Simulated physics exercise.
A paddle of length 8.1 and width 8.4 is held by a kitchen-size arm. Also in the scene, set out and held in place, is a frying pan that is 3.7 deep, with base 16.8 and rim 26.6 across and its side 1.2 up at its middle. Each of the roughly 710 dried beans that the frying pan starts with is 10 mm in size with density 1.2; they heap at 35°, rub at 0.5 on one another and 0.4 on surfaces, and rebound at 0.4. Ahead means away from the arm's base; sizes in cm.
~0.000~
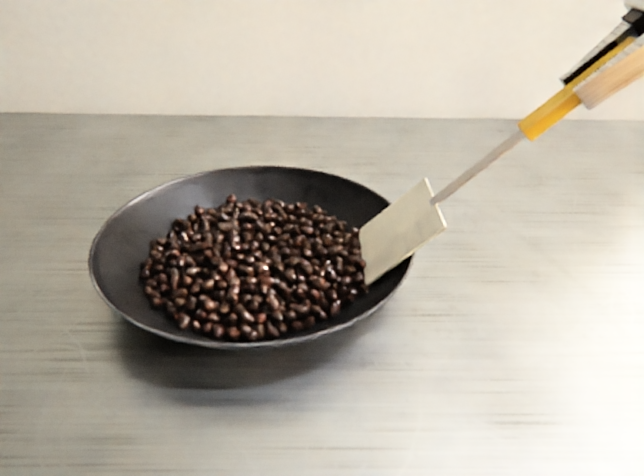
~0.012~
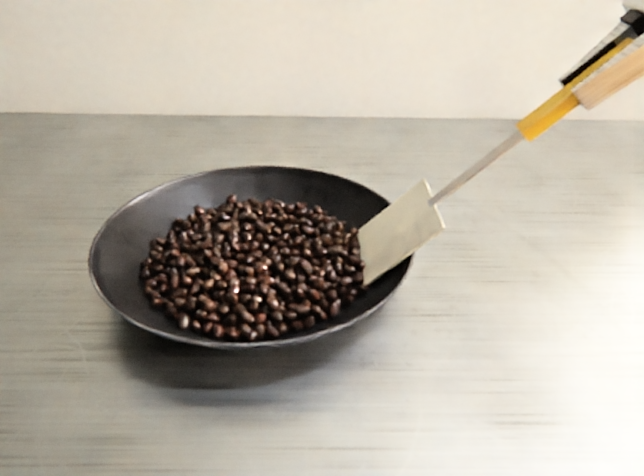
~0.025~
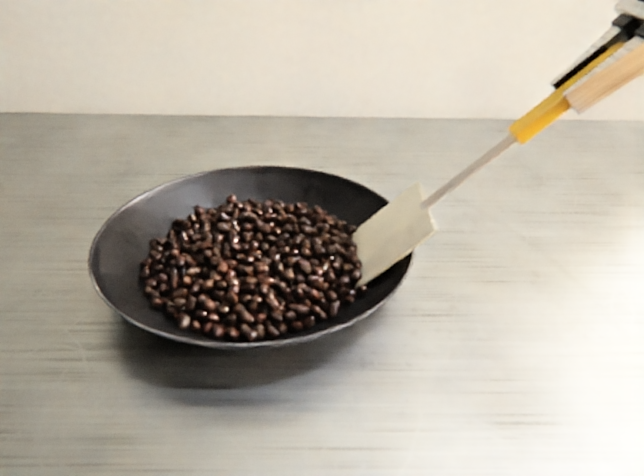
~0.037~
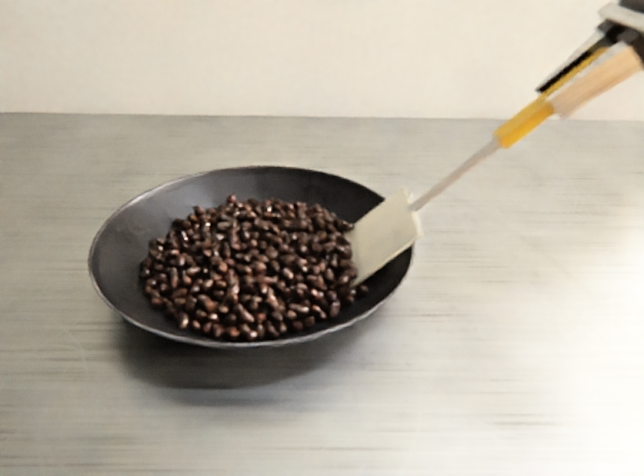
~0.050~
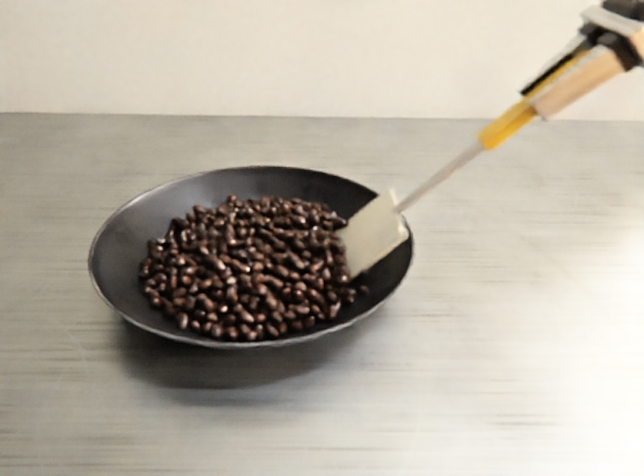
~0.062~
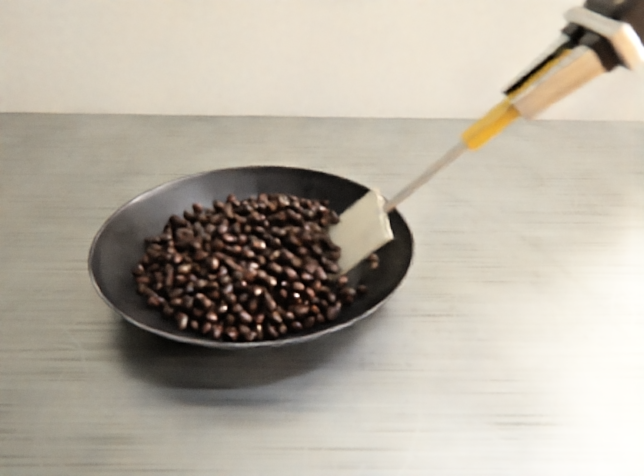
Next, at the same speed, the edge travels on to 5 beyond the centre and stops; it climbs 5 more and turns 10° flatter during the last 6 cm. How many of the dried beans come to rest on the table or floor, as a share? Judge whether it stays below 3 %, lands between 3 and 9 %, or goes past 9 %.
It goes past 9 %.
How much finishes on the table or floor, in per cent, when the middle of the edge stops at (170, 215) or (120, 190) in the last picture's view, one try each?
First try roughly 15 percent, second roughly 35 percent.
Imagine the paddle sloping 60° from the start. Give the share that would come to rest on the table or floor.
In that case some 15 per cent.
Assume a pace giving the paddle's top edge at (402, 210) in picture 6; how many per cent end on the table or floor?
Near 5 in a hundred.
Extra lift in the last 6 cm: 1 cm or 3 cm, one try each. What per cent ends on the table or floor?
Near 5 and 10 percent respectively.
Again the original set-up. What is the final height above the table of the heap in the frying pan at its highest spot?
Some 4.5 cm above the table.
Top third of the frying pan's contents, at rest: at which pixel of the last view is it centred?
Around (171, 240).
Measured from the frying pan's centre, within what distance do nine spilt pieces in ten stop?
That works out to near 45 cm.
After 0.09 s, sloping 45°, highest piece 6 above the table; 714 in the frying pan.
After 0.12 s, sloping 41°, highest piece 7 above the table; 714 in the frying pan.
After 0.34 s, sloping 35°, highest piece 5 above the table; 621 in the frying pan, 89 on the table or floor, 4 on the blade or in flight.
After 1.39 s, sloping 35°, highest piece 4 above the table; 619 in the frying pan, 95 on the table or floor.
At rest, 619 in the frying pan, 95 on the table or floor. That is 13 % on the table or floor.
